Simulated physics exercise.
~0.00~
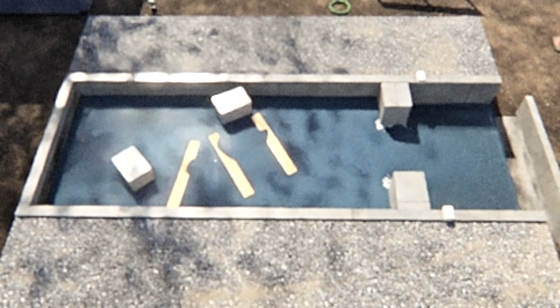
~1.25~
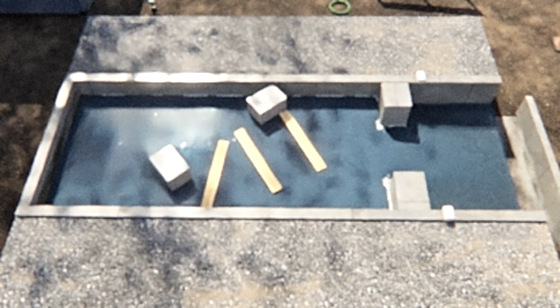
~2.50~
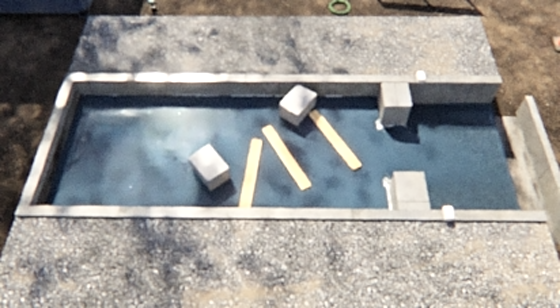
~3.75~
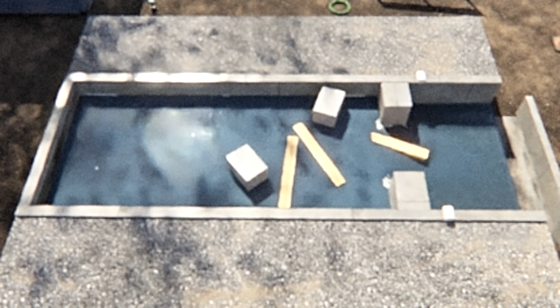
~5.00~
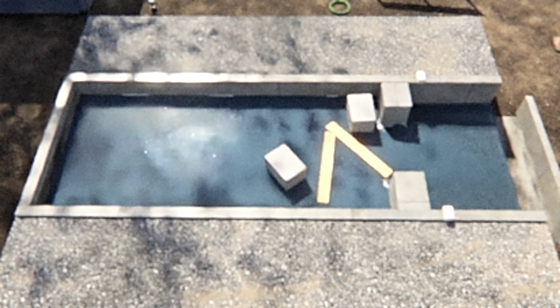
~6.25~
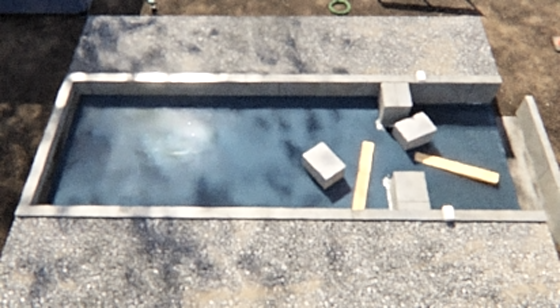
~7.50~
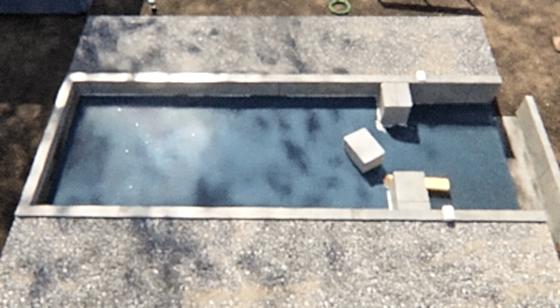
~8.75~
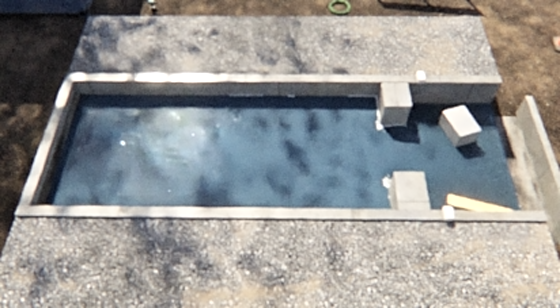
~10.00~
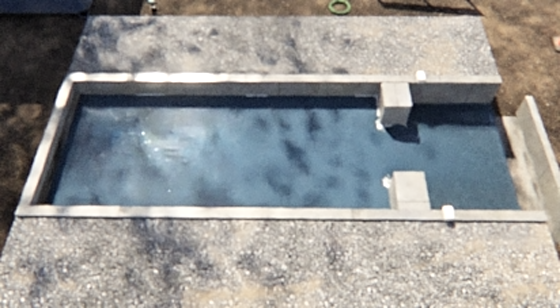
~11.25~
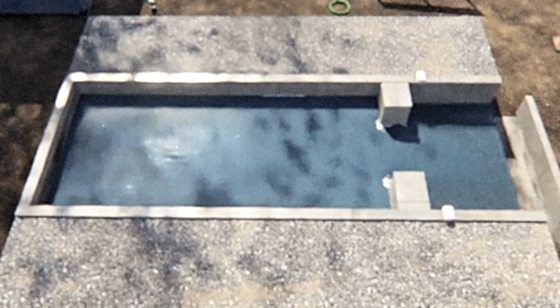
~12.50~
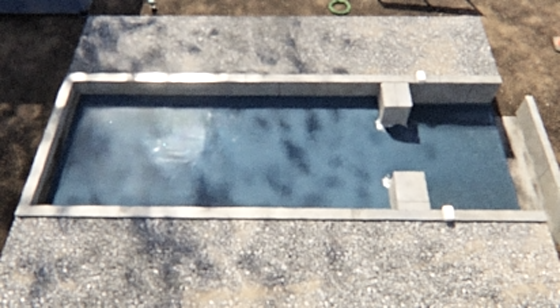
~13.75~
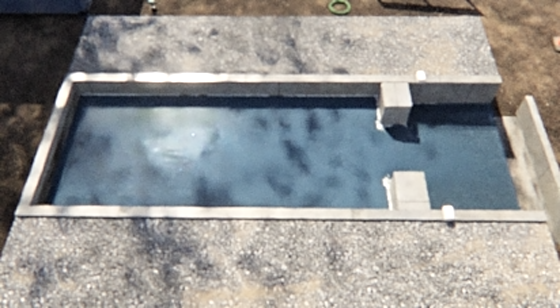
In a concrete-walled ditch seen from above, two pale crates and three light wooden planks float on dark blue water toward the left. They all drift steadily right, the planks slanting side by side between and beside the crates. The leading plank swings round and slips through the gap between two concrete blocks, then goes out of sight. A second plank and the upper crate follow it through. The last plank and the remaining crate pass the blocks next, nearing the right end before they vanish too. The ditch is left holding only rippling, shadow-dappled water.
